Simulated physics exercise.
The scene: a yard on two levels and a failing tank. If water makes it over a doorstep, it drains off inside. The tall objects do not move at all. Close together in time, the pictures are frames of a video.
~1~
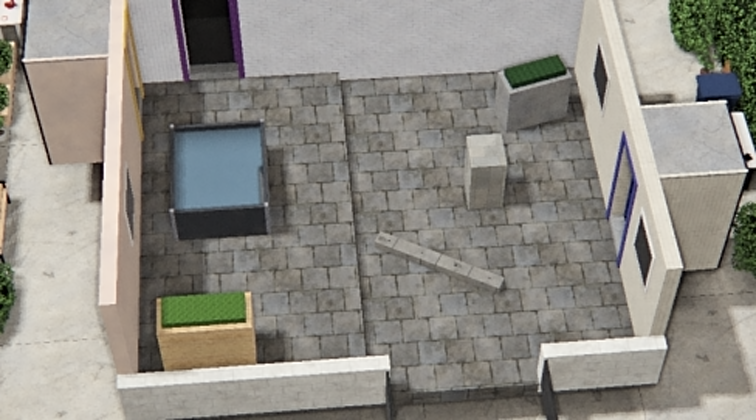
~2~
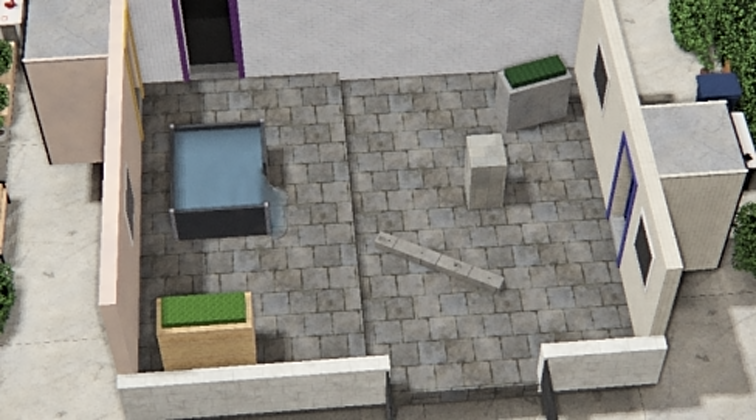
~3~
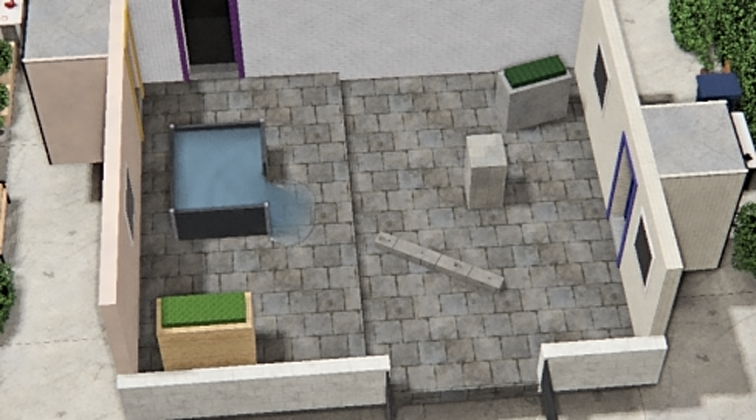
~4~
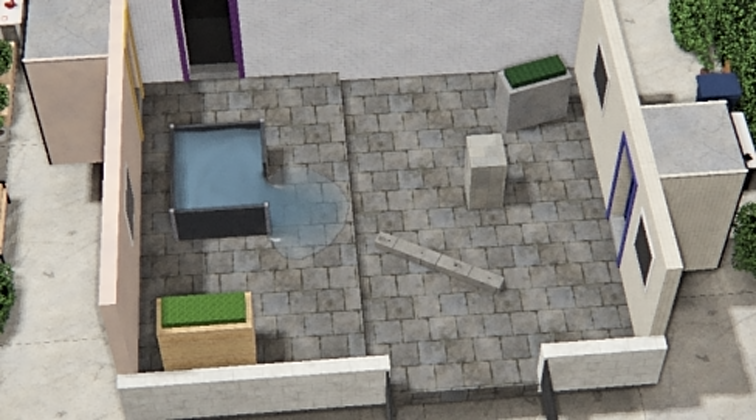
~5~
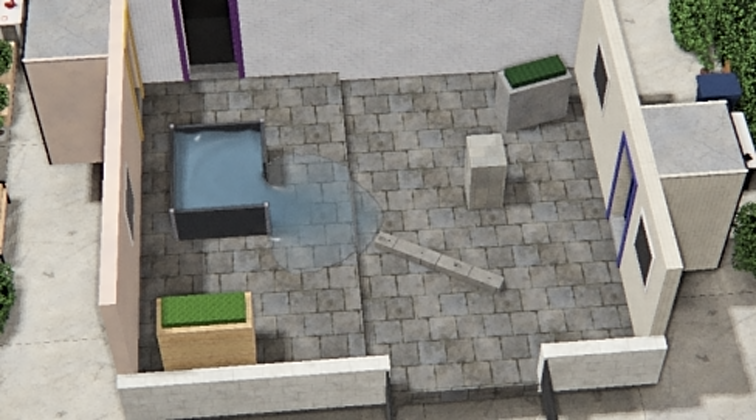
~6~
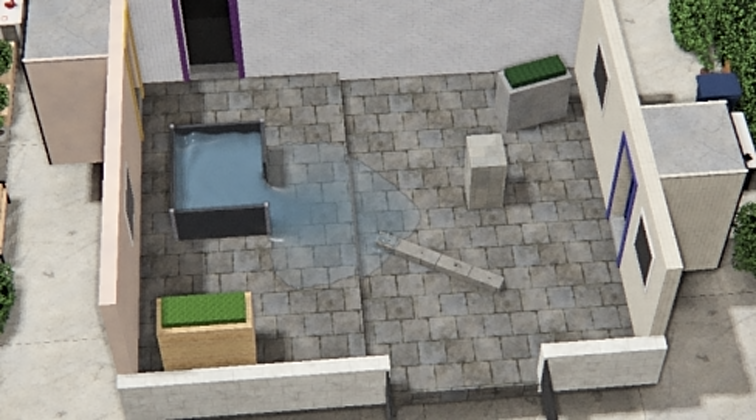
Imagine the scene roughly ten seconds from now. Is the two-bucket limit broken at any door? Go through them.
Going through them: The yellow door keeps to it, the blue door keeps to it, the purple door keeps to it.
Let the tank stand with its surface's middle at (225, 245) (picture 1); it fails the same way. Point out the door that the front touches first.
That would be the blue one, I think.
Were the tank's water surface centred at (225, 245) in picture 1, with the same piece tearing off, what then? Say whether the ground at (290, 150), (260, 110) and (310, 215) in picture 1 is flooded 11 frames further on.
I'd say still dry for the first, still dry for the second and still dry for the third.
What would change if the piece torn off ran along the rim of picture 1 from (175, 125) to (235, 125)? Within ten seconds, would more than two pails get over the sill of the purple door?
The purple door goes past it.
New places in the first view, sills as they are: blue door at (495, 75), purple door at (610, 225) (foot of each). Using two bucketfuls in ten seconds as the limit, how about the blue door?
I'd say the blue door remains short of it.
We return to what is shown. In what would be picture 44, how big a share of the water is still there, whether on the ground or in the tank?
My reckoning gives about 88 %.
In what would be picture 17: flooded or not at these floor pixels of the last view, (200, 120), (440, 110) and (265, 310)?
Point by point: Not yet wet, inundated, not yet wet.
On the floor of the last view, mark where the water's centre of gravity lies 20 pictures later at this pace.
About (388, 217).
A moment on, water covers 25 % of the floor; the yellow door not reached, the blue door not reached, the purple door not reached.
Next, water covers 45 % of the floor; the yellow door not reached, the blue door wet at the sill, nothing in, the purple door not reached.
Then, water covers 55 % of the floor; the yellow door not reached, the blue door under two buckets in, the purple door not reached.
Later, water covers 55 % of the floor; the yellow door not reached, the blue door under two buckets in, the purple door not reached.
In the end, water covers 55 % of the floor; the yellow door not reached, the blue door under two buckets in, the purple door not reached.
